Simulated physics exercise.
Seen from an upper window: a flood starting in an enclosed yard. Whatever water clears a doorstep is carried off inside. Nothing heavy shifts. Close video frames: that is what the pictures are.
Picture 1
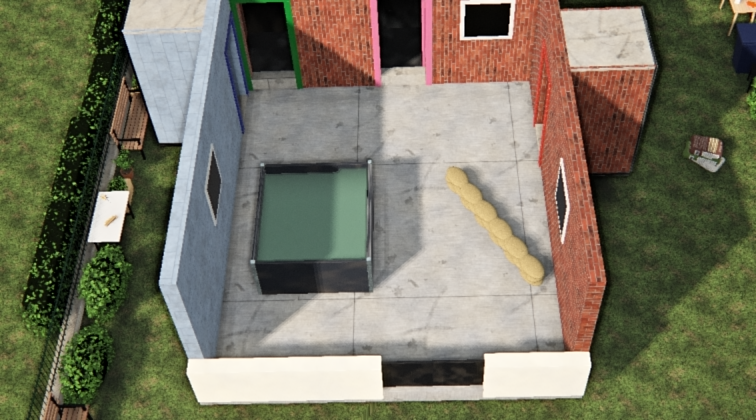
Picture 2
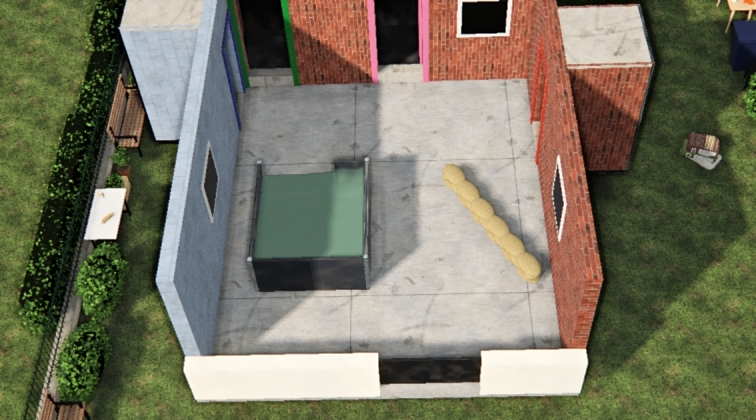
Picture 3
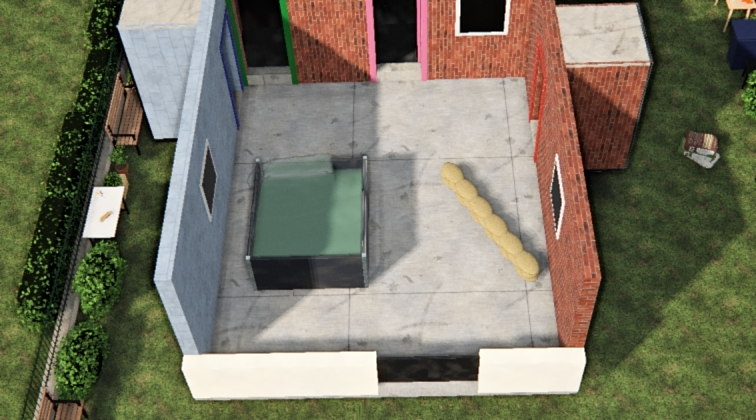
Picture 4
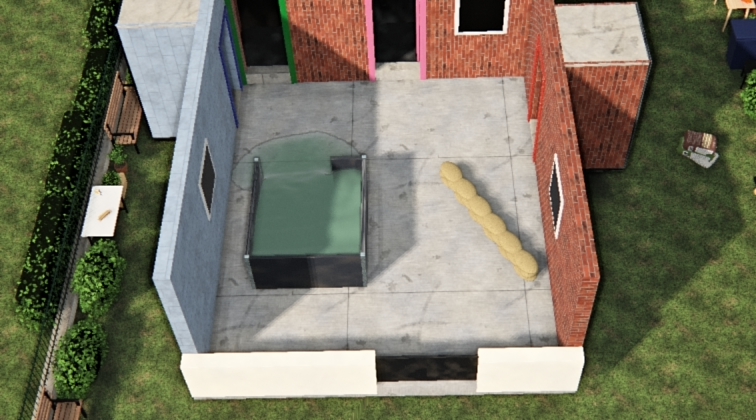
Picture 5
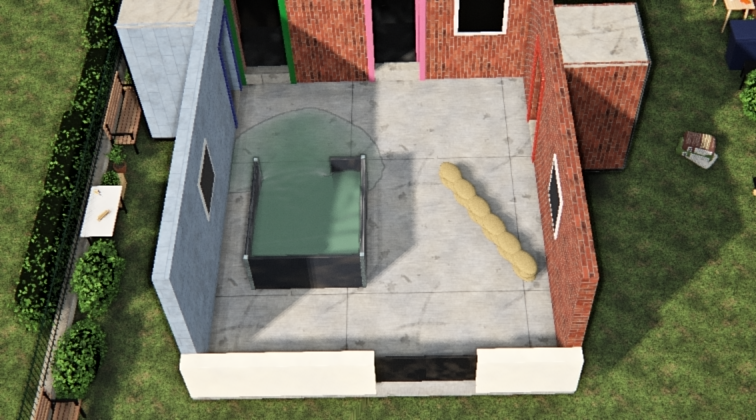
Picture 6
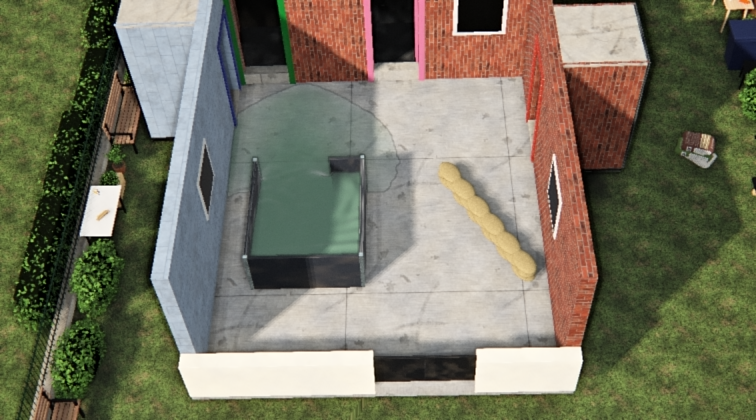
A walled yard held a dark open tank full of still green water beside a lumpy tan barrier, then water poured out through the tank's far side and spread across the concrete in a widening, rounded sheet.
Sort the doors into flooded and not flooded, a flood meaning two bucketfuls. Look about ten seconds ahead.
Sorted: Blue door - flooded; green door - flooded; pink door - not flooded; red door - flooded.
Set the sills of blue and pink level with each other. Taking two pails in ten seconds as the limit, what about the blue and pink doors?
Blue: Exceeds the limit; pink: Exceeds the limit.
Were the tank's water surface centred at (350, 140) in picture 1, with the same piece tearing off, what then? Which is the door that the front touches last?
The red-painted one, that's the one.
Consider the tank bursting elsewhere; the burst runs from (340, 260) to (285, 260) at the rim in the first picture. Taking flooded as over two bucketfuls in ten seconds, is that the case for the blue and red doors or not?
Looking at both, the blue one exceeds the mark while the red one falls short.
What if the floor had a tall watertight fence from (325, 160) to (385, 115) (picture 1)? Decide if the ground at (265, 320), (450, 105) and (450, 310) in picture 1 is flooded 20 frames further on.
Taking the points in the order given, they are high and dry, inundated and high and dry.
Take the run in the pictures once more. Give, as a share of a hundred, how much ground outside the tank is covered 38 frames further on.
Around 60 percent.
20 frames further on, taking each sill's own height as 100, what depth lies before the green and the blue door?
The first sits near 90 in a hundred and the second near 410 in a hundred.
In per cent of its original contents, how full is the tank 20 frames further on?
I'd put it near 28 per cent.
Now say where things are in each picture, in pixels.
Still water in the open tank at (314, 214), in the first picture.
Water pours out on the open tank's far side and has run to a hidden place, in the second picture.
Water pours out on the open tank's far side and has run to a hidden place, in the third picture.
The front is at (323, 136), out from the gap on the open tank's far side, in the fourth picture.
Water pours out on the open tank's far side and has run to (314, 112), in the fifth picture.
Water pours out on the open tank's far side and has run to (297, 88), in the sixth picture.
A moment on, water covers 25 % of the floor; the blue door under two buckets in, the green door over two buckets in, the pink door wet at the sill, nothing in, the red door not reached.
Next, water covers 30 % of the floor; the blue door far over two buckets in, the green door far over two buckets in, the pink door wet at the sill, nothing in, the red door not reached.
Then, water covers 45 % of the floor; the blue door far over two buckets in, the green door far over two buckets in, the pink door wet at the sill, nothing in, the red door under two buckets in.
Later, water covers 60 % of the floor; the blue door far over two buckets in, the green door far over two buckets in, the pink door wet at the sill, nothing in, the red door over two buckets in.
In the end, water covers 85 % of the floor; the blue door far over two buckets in, the green door far over two buckets in, the pink door wet at the sill, nothing in, the red door far over two buckets in.
